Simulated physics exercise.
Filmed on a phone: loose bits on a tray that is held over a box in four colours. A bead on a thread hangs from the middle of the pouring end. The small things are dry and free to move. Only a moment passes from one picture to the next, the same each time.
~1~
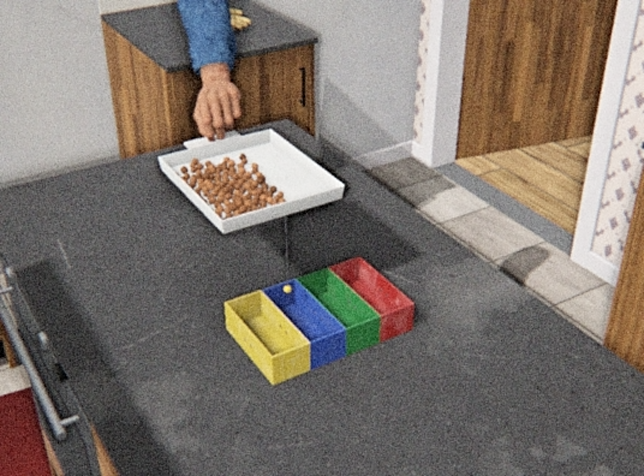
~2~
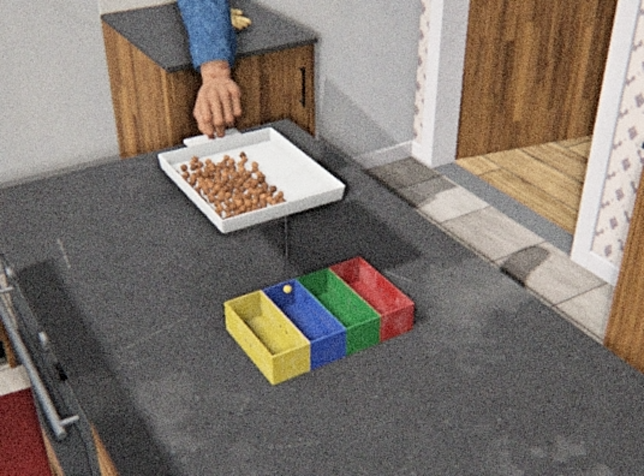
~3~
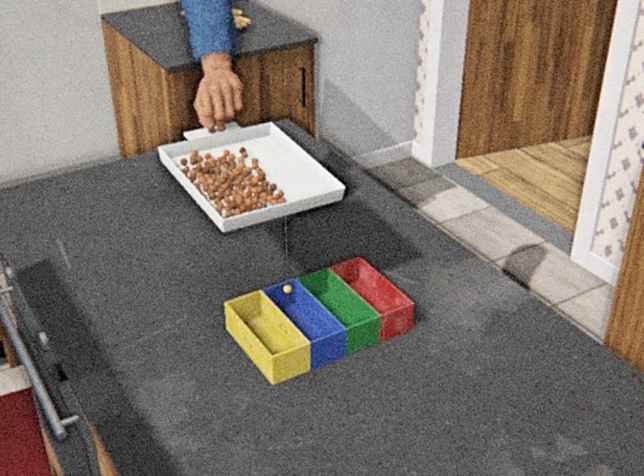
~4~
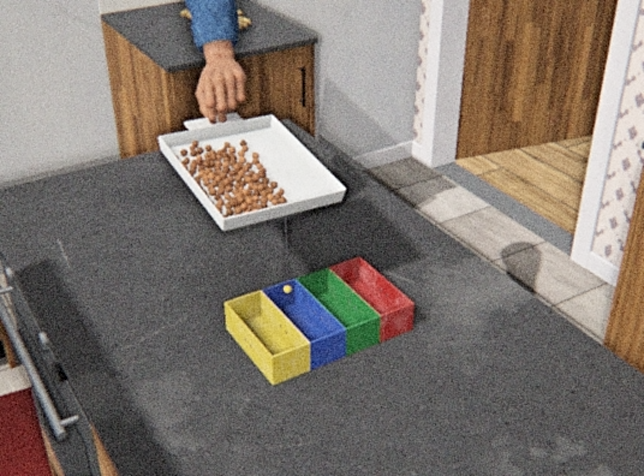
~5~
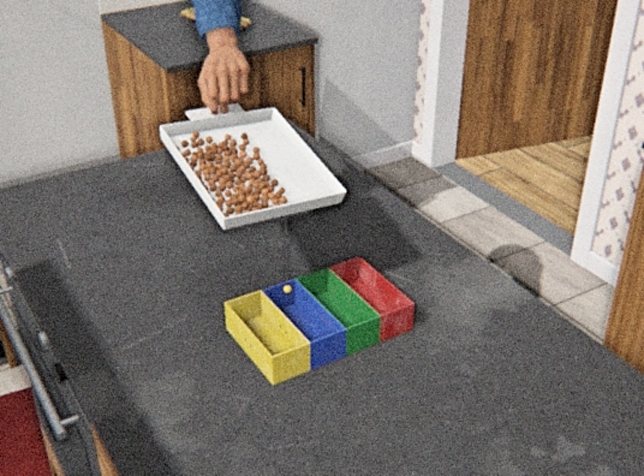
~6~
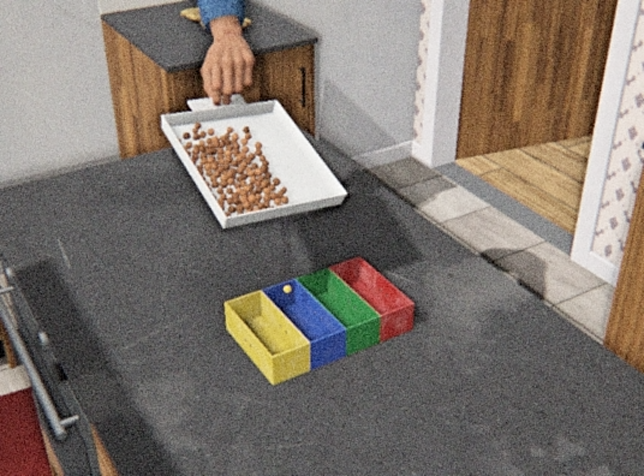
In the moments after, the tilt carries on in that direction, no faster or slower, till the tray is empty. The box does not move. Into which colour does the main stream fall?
Fullest: The green cell.
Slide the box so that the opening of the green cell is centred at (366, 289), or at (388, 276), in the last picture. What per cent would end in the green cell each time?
Roughly 30 per cent, and 0 per cent.
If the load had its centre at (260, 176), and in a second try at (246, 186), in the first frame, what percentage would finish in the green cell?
First some 40, then 40 per cent.
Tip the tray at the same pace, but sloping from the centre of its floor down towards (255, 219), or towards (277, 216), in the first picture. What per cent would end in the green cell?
The first gives 0 %, the second 10 %.
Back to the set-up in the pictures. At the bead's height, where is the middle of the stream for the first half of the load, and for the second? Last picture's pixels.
First near (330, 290), later near (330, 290).
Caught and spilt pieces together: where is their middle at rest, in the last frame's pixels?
Close to (336, 327).
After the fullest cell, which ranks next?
Next in line is the blue one.
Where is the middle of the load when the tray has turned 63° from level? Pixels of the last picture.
Close to (284, 184).
Shortly afterwards, tray tipped steeply; all but a few on the tray; only a few in the green cell; only a few falling or outside the box.
Next, tray tipped past a quarter turn; the bulk on the tray; a little in the green cell; only a few in the blue cell; only a few in the red cell; a little falling or outside the box.
Some moments later, tray tipped past a quarter turn; near half in the green cell; near a third in the blue cell; a little in the red cell; only a few in the yellow cell; a little falling or outside the box.
In the end, tray tipped past a quarter turn; near half in the green cell; near a third in the blue cell; a little in the red cell; only a few in the yellow cell; a little outside the box.
